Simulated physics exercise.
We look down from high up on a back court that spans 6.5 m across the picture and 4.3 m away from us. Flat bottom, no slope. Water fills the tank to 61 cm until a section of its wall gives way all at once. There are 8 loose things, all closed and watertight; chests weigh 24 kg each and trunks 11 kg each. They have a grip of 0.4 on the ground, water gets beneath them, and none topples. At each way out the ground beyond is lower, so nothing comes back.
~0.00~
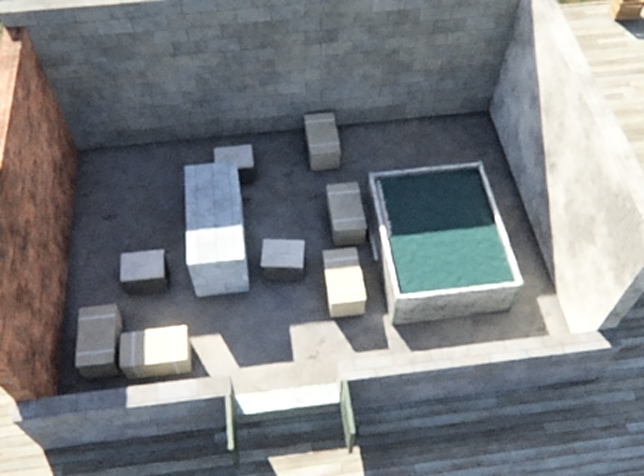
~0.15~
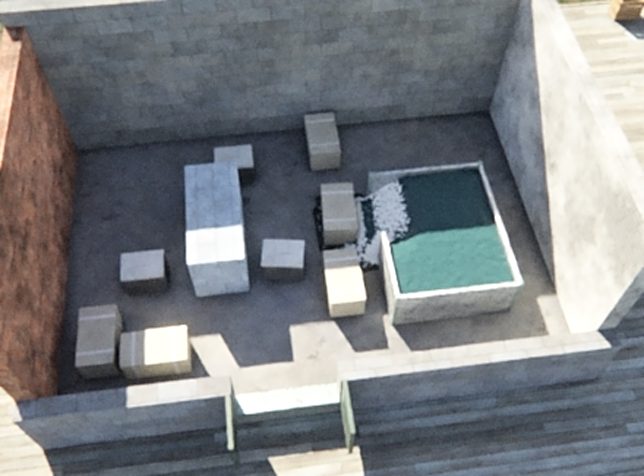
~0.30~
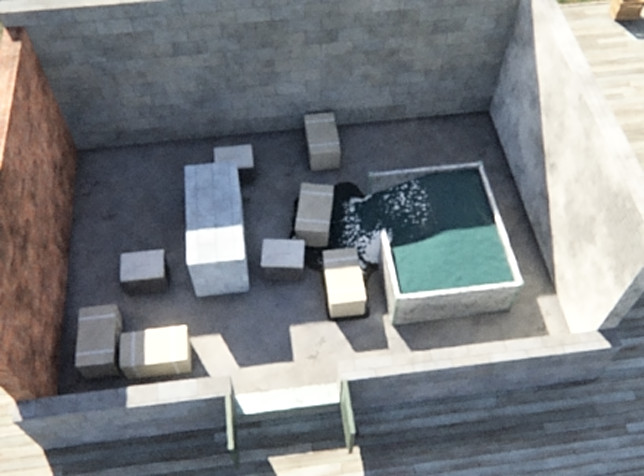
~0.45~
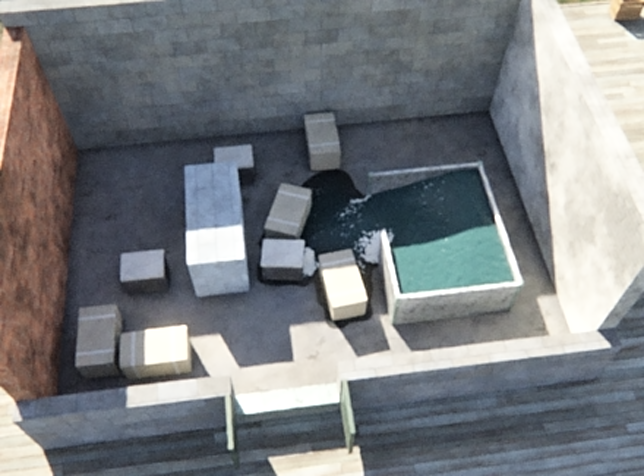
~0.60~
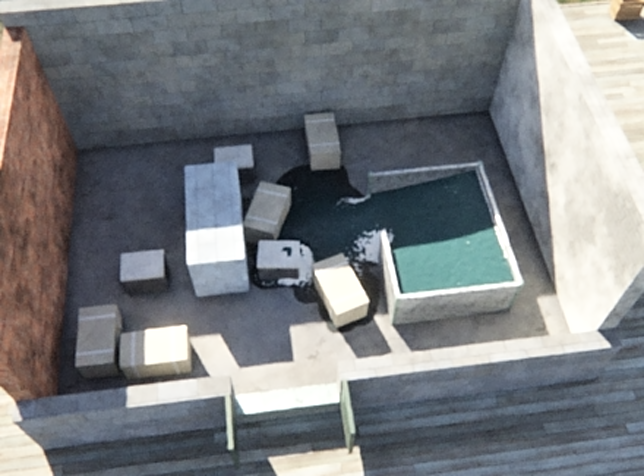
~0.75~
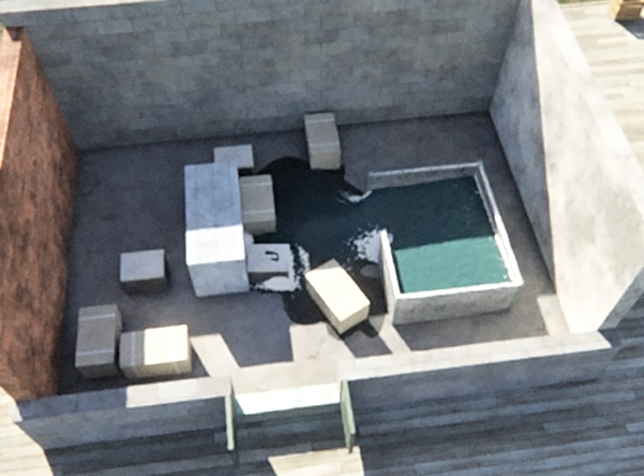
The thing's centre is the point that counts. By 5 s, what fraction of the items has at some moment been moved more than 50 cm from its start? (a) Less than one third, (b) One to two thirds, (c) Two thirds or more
(b) One to two thirds.
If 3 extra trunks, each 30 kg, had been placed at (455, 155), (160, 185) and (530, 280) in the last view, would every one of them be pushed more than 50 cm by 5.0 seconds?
Note, in sequence: Under threshold; over threshold; under threshold.
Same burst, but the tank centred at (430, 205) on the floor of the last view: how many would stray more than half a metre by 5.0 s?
Then 6 of them would.
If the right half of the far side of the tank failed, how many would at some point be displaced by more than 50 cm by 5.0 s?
So the tally would be 2.
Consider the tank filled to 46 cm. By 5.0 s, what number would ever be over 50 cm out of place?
That would make 4 of them.
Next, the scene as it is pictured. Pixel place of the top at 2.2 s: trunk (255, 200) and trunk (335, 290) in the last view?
Somewhere about (219, 134) and (346, 330).
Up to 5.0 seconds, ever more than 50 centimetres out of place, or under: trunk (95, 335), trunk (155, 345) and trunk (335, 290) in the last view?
In order: Not as far, not as far and farther.
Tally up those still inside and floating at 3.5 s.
I'd say 2 of them.
After 1.1 s 1 of 8 are over 50 cm from their spots; 1 afloat.
After 2.2 s 4 of 8 are over 50 cm from their spots; 1 afloat.
After 3.5 s 5 of 8 are over 50 cm from their spots; 2 afloat.
After 5.0 s 5 of 8 are over 50 cm from their spots, and 5 have been at some point; 3 afloat.
